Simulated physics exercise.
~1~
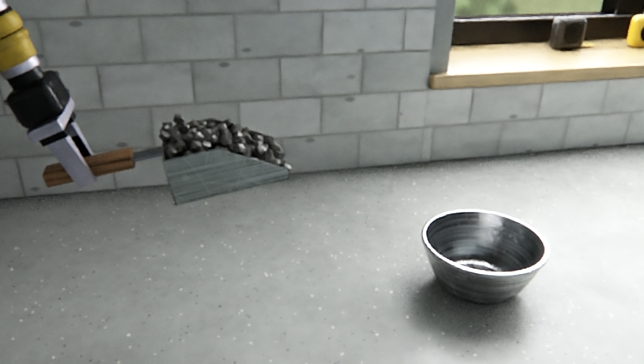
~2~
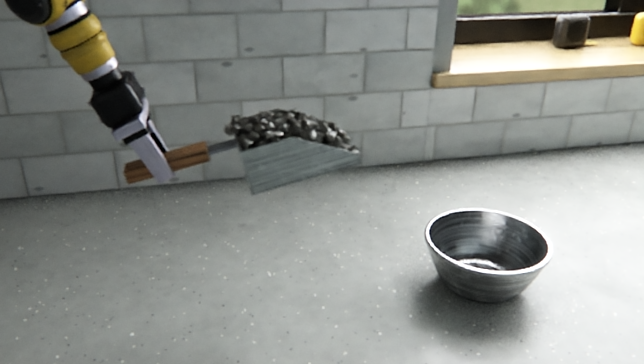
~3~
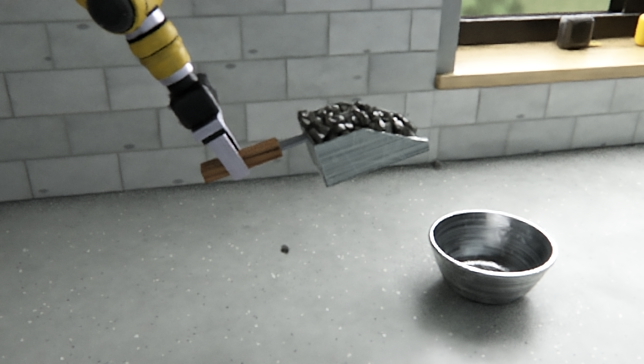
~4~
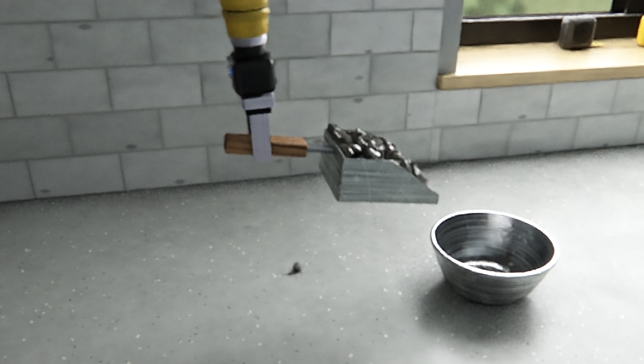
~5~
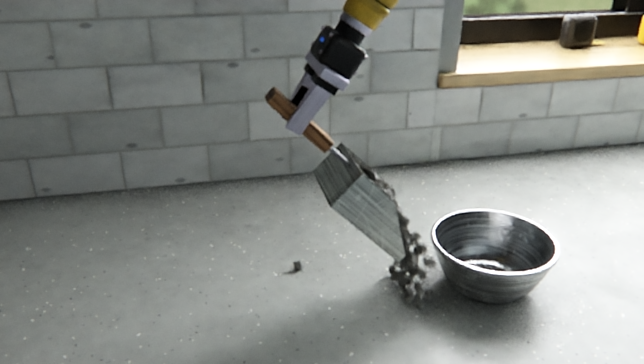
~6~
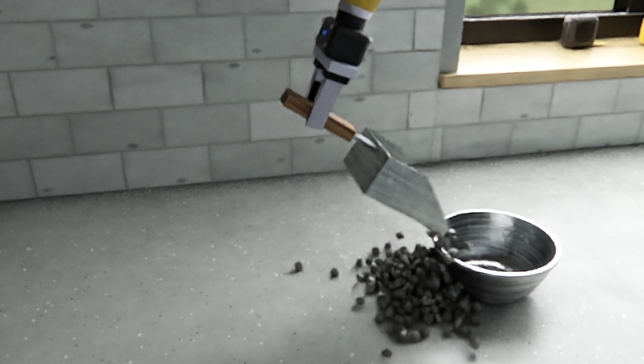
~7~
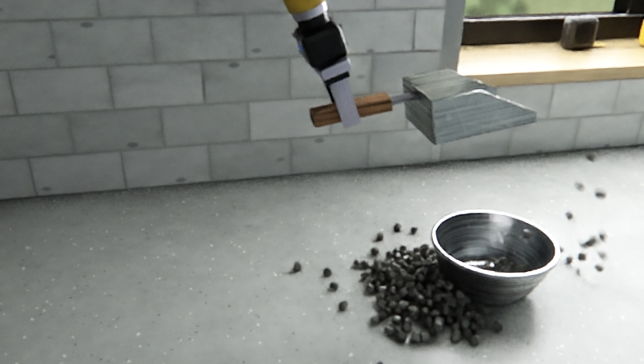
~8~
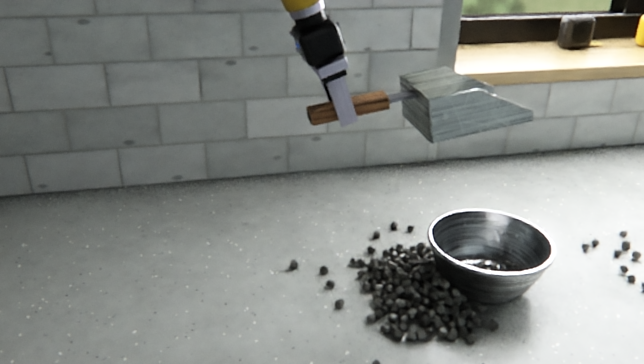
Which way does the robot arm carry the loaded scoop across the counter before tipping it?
It carries the scoop to the right, towards the bowl.
